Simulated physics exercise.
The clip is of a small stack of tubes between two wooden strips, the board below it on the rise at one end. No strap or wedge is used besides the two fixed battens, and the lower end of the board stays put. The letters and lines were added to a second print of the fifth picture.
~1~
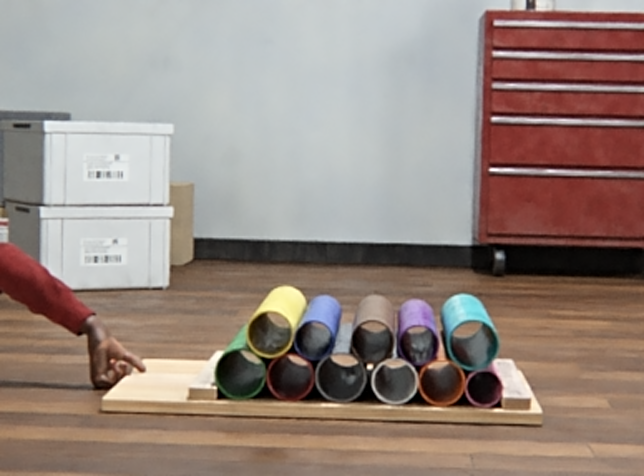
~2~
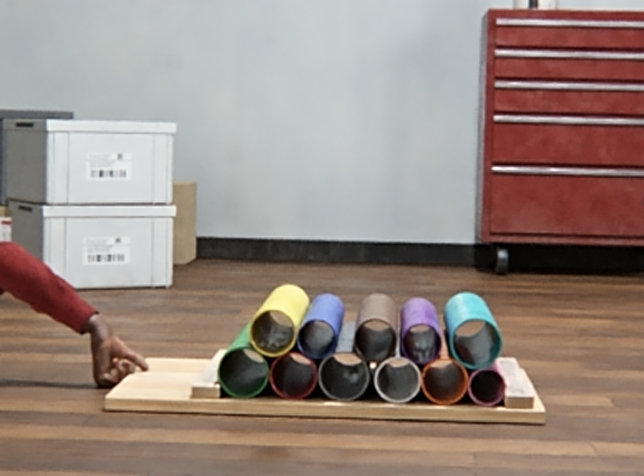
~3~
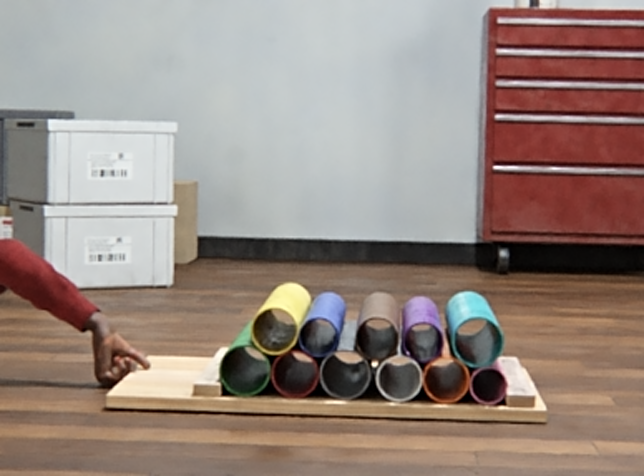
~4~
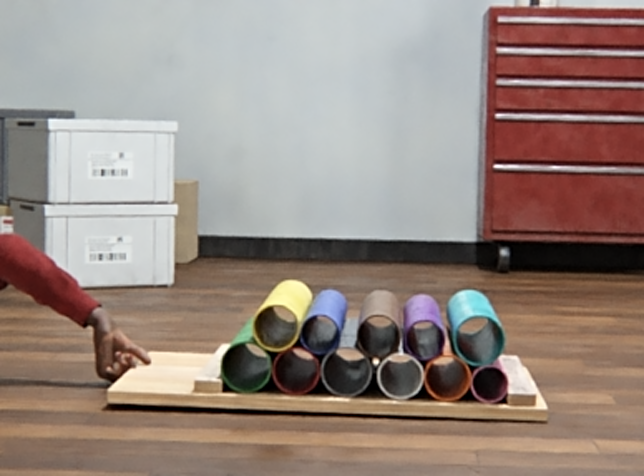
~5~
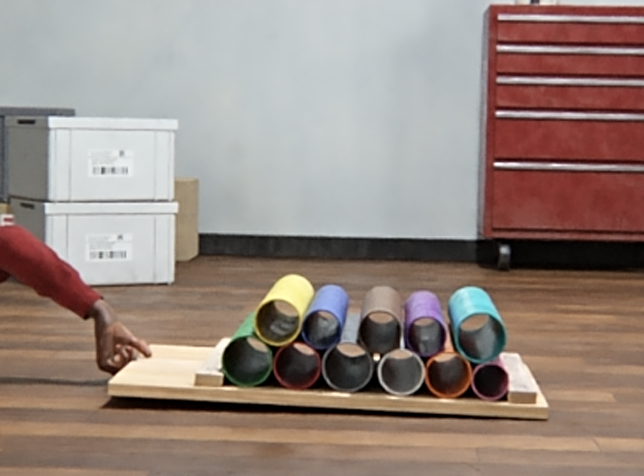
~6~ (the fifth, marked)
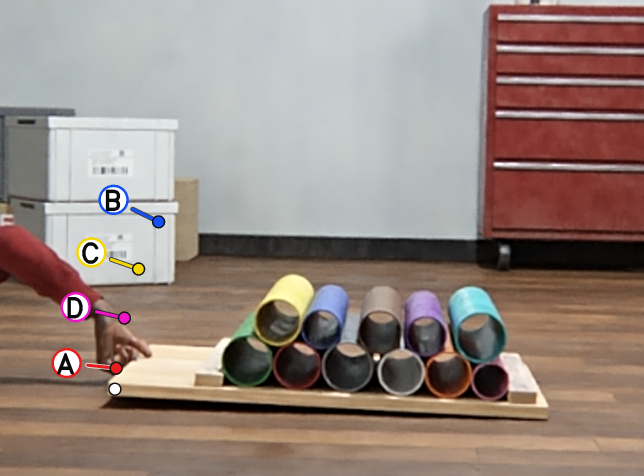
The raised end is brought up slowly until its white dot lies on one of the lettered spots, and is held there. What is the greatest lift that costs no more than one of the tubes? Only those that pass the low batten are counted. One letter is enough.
The answer is mark B.
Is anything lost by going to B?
At B: Yes.
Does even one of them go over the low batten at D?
No.
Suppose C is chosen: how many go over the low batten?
With C, one.
On the marked copy, A at (116, 368); B at (159, 222); C at (139, 269); D at (124, 318); the white dot at (115, 389).
Following B. Soon after the start, board at 16°.
Later, board at 25°.
In the end, board at 25°, one over the low batten (turquoise).
As for the rest, A none over the low batten; C one over the low batten (turquoise); D none over the low batten.
